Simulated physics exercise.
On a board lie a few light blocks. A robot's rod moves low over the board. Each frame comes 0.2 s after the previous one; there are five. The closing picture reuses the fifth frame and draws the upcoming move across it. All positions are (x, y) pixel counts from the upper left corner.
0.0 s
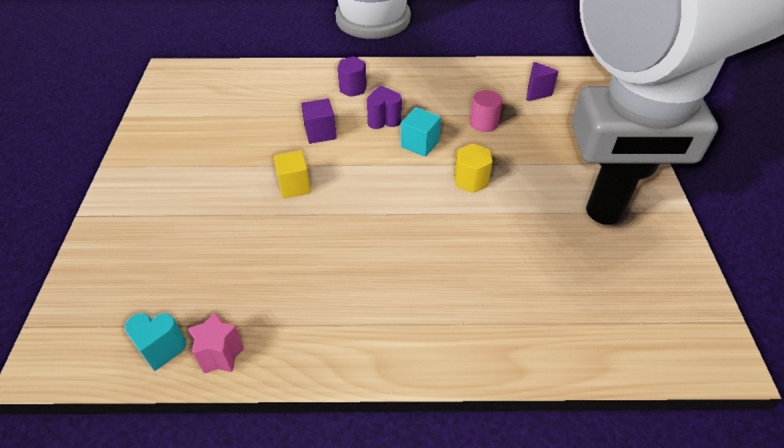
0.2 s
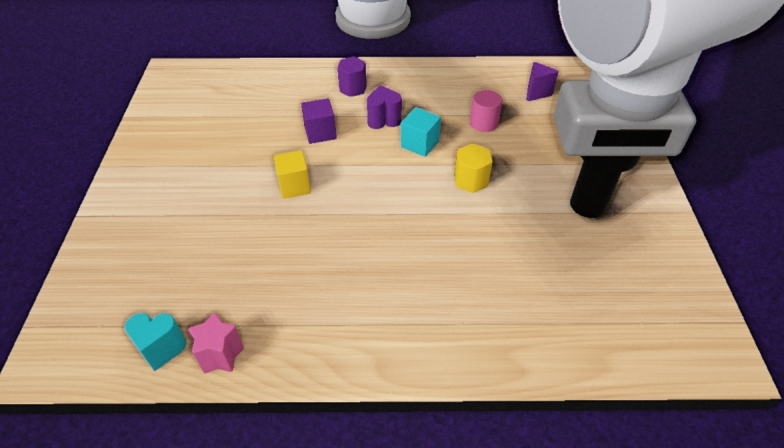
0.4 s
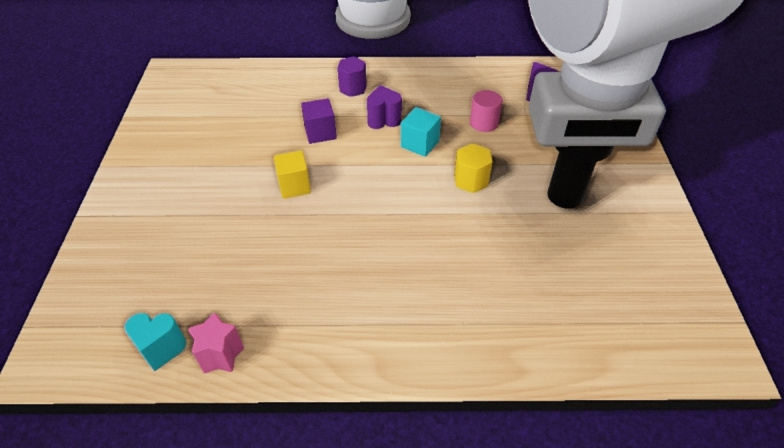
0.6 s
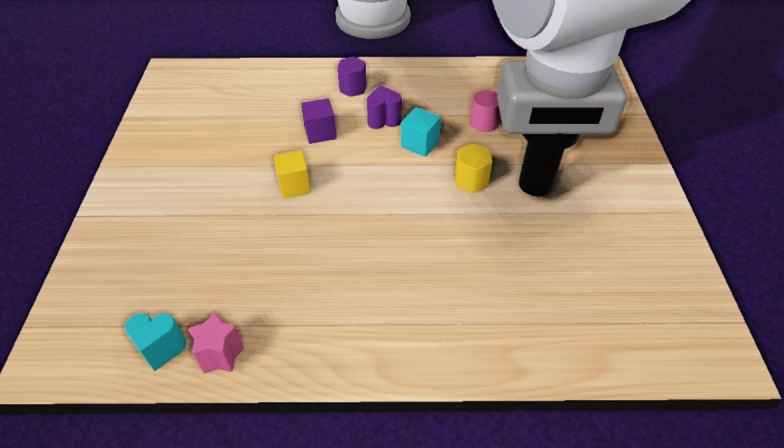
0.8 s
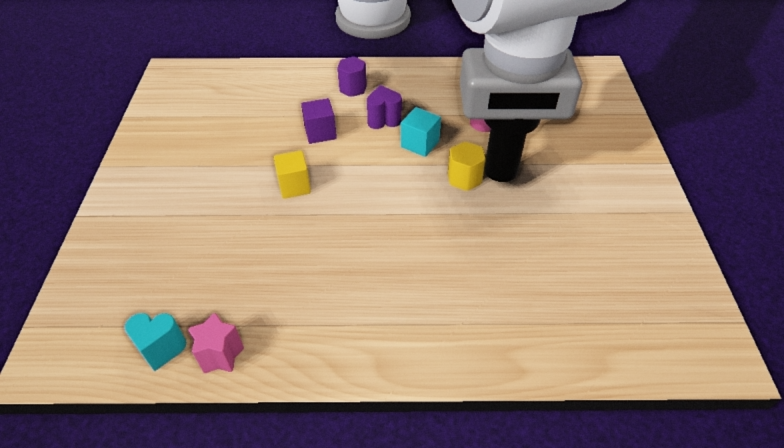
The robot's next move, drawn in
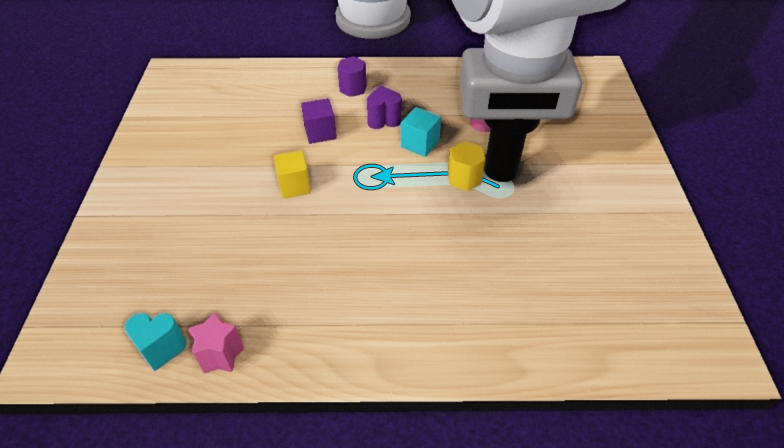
The footage shows a robot arm moving its black rod leftward and slightly away from the viewer over a wooden board of colourful blocks, then nudging a yellow hexagonal block slightly left while the other visible blocks stay still.
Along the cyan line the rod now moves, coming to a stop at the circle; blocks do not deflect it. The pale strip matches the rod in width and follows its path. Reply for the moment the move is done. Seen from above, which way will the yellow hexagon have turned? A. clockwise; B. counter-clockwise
A.
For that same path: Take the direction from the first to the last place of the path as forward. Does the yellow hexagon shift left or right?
Taking start-to-end as forward, the block's sideways shift goes to the right.
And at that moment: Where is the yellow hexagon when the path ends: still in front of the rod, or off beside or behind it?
It slips away.
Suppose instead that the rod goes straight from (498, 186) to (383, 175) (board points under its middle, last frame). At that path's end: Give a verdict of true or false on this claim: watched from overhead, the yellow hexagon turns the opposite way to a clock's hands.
That is false.
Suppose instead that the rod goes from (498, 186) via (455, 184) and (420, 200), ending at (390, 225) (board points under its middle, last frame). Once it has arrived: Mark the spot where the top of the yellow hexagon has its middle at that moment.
I expect it at (421, 144).
The line goes from (498, 186) via (457, 174) and (414, 175), ending at (371, 177).
The first path, step by step. One third of the way, rod (458, 158); yellow hexagon (424, 144).
Two thirds of the way, rod (414, 160); yellow hexagon (385, 138), turned 25° clockwise.
At the end, rod (371, 161); turquoise square unmoved; yellow hexagon (361, 131), turned 80° clockwise.
